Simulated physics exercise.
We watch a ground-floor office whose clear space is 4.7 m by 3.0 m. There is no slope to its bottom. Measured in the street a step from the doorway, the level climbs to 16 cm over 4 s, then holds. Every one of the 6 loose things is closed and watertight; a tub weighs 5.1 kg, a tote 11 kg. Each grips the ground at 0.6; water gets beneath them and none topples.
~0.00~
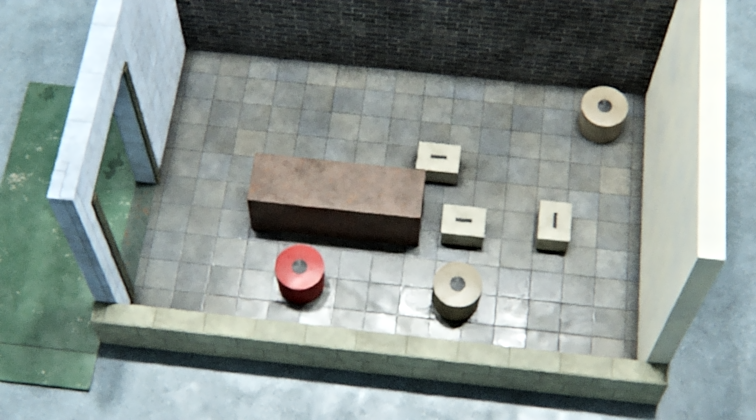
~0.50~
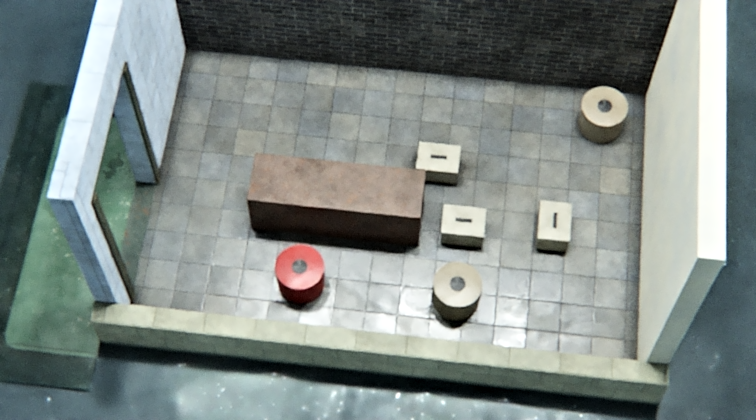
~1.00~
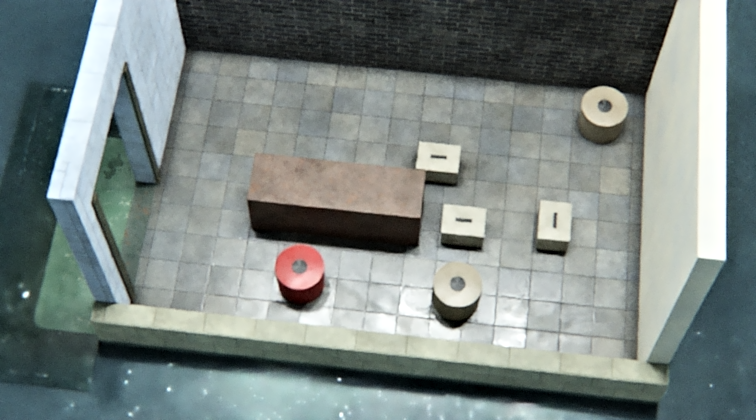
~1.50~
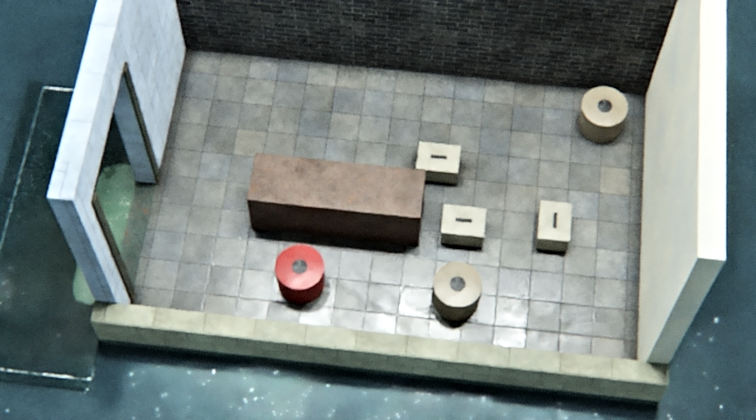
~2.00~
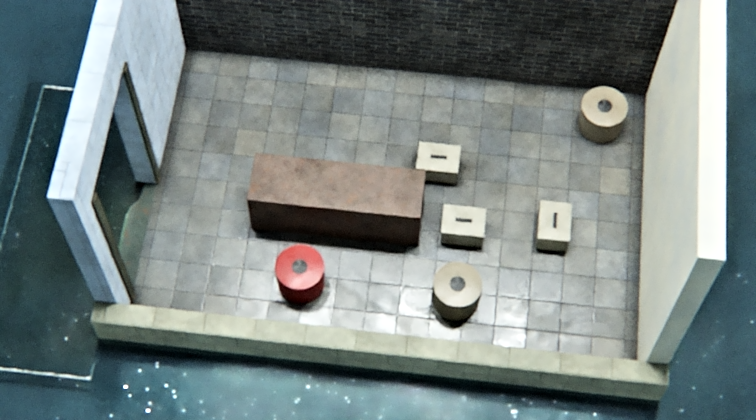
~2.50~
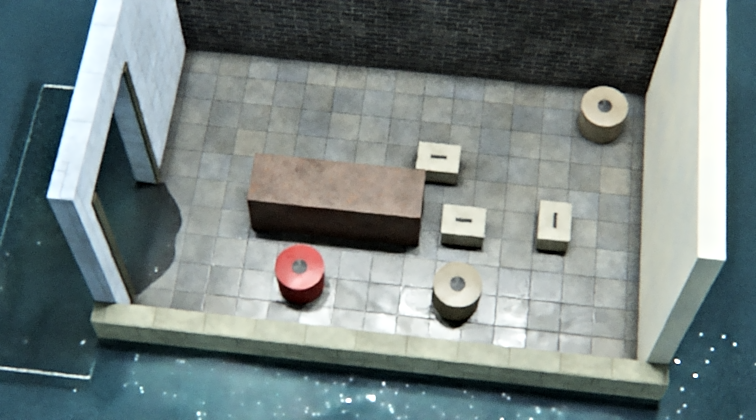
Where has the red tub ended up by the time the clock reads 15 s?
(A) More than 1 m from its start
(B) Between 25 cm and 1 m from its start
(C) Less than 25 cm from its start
(A) More than 1 m from its start.
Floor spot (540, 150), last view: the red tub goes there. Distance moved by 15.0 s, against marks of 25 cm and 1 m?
Here it goes just a bit.
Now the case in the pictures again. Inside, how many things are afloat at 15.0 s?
Total: 5.
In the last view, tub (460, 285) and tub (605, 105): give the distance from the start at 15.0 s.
First 200 cm, then 100 cm.
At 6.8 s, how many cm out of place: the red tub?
Roughly 200 cm.
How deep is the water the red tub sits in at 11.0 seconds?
Roughly 6 cm deep.
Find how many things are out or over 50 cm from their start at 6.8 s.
Tally at that time: 2.
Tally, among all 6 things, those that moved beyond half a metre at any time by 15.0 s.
By my count, 4.
After 3.5 s the red tub is near (300, 267), 0.0 m from its start, aground; 0 afloat.
After 6.8 s the red tub is near (502, 279), 1.8 m from its start, afloat; 2 afloat.
After 11.0 s the red tub is near (589, 154), 3.0 m from its start, afloat; 3 afloat.
After 15.0 s the red tub is near (602, 123), 3.2 m from its start, afloat; 5 afloat.
